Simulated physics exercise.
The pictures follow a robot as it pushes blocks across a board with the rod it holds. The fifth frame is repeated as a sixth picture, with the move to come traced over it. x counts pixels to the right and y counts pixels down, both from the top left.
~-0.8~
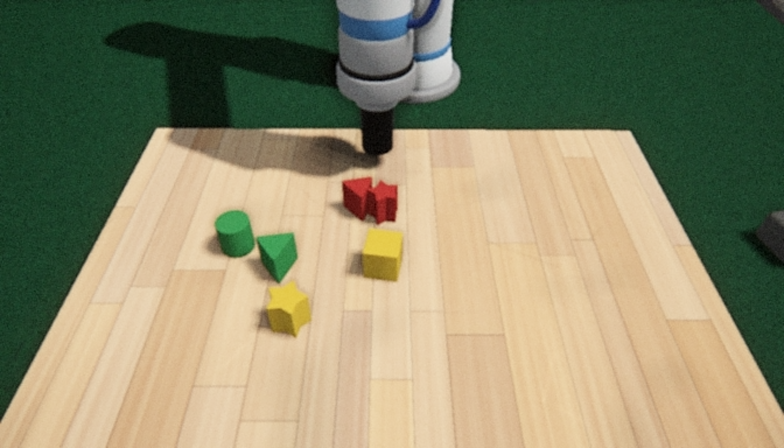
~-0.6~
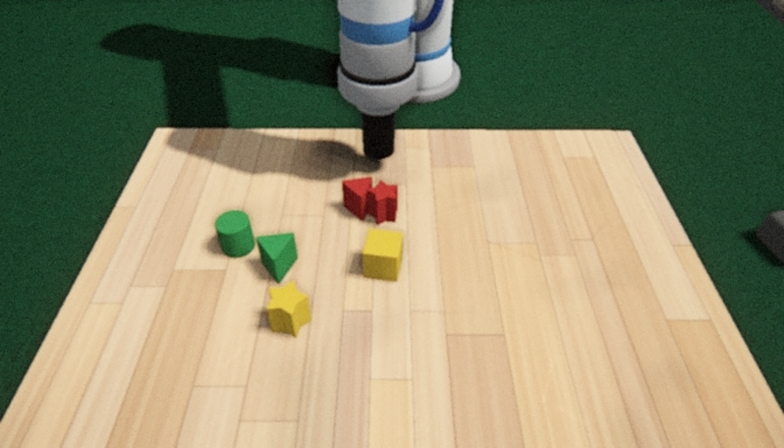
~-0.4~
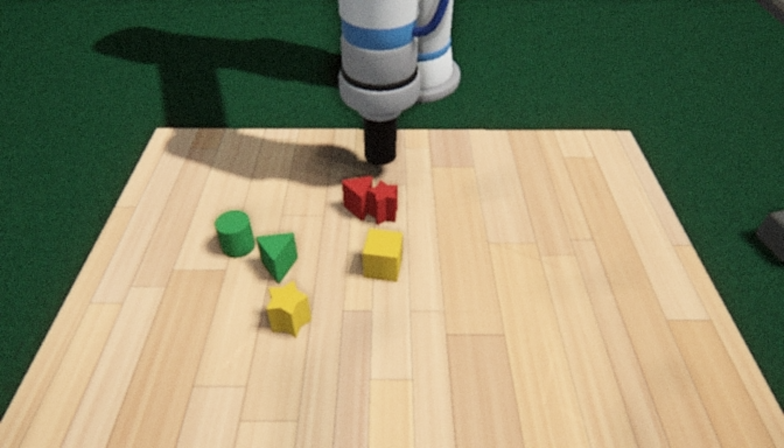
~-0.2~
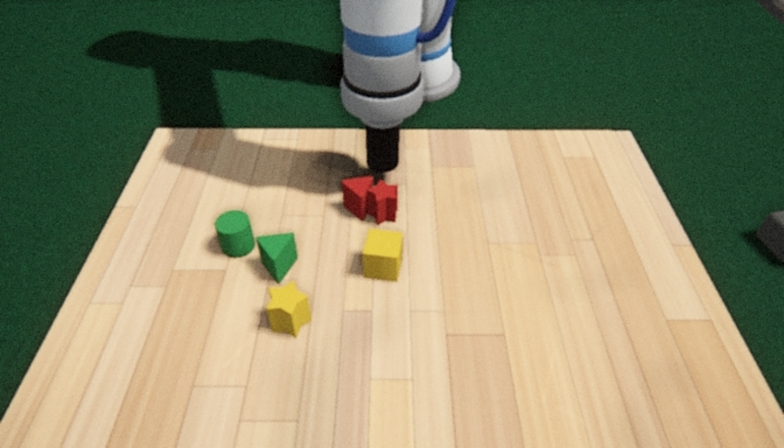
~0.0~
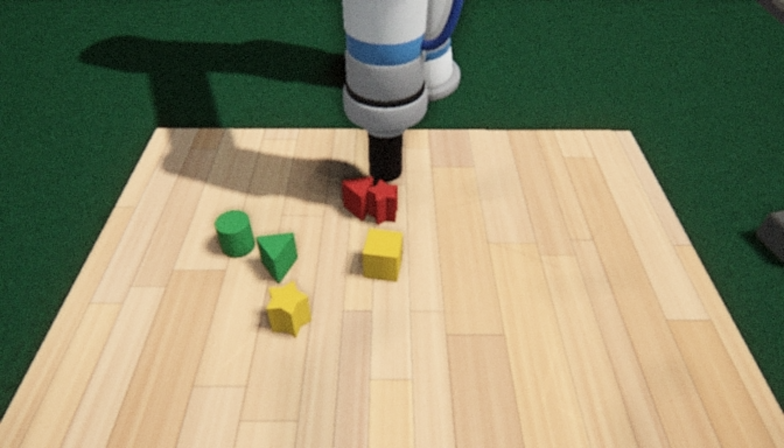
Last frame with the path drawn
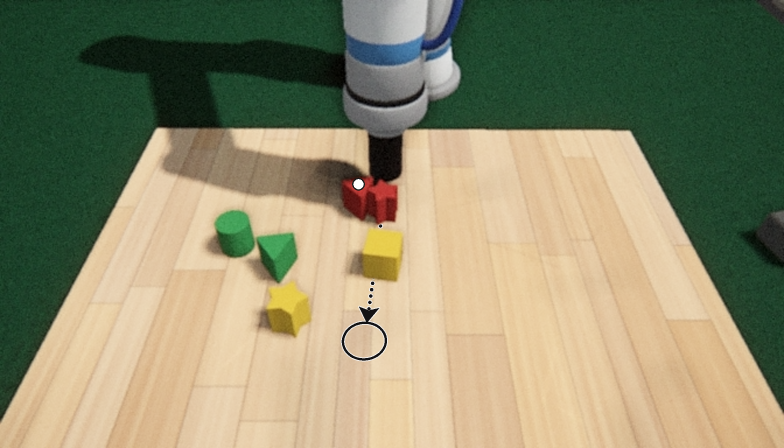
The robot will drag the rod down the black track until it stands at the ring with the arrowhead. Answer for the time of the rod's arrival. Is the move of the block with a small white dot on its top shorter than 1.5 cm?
It seems not.
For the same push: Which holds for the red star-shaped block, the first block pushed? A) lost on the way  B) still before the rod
(B)
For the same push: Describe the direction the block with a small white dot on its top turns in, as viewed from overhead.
My prediction: CW.
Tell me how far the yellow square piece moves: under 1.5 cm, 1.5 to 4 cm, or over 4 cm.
It falls in the over 4 cm band.
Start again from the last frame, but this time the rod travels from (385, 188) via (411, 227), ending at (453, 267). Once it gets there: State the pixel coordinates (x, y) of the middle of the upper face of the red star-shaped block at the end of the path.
Its top centre is at about (383, 208).
Path on the board, from (385, 188) directly to (364, 341); the dot is on the red triangular piece.
The first path, step by step. One third of the way, rod (380, 215); red triangular piece (349, 197), turned 95° clockwise; yellow square piece (383, 251), turned 25° anticlockwise; red star-shaped block (373, 227), turned 15° anticlockwise.
Two thirds of the way, rod (372, 265); red triangular piece (349, 197), turned 95° clockwise; yellow square piece (378, 308), turned 30° anticlockwise; red star-shaped block (363, 282).
At the end, rod (364, 325); yellow star-shaped block in place; red triangular piece (349, 197), turned 95° clockwise; yellow square piece (375, 378), turned 35° anticlockwise; red star-shaped block (354, 348), turned 15° anticlockwise.
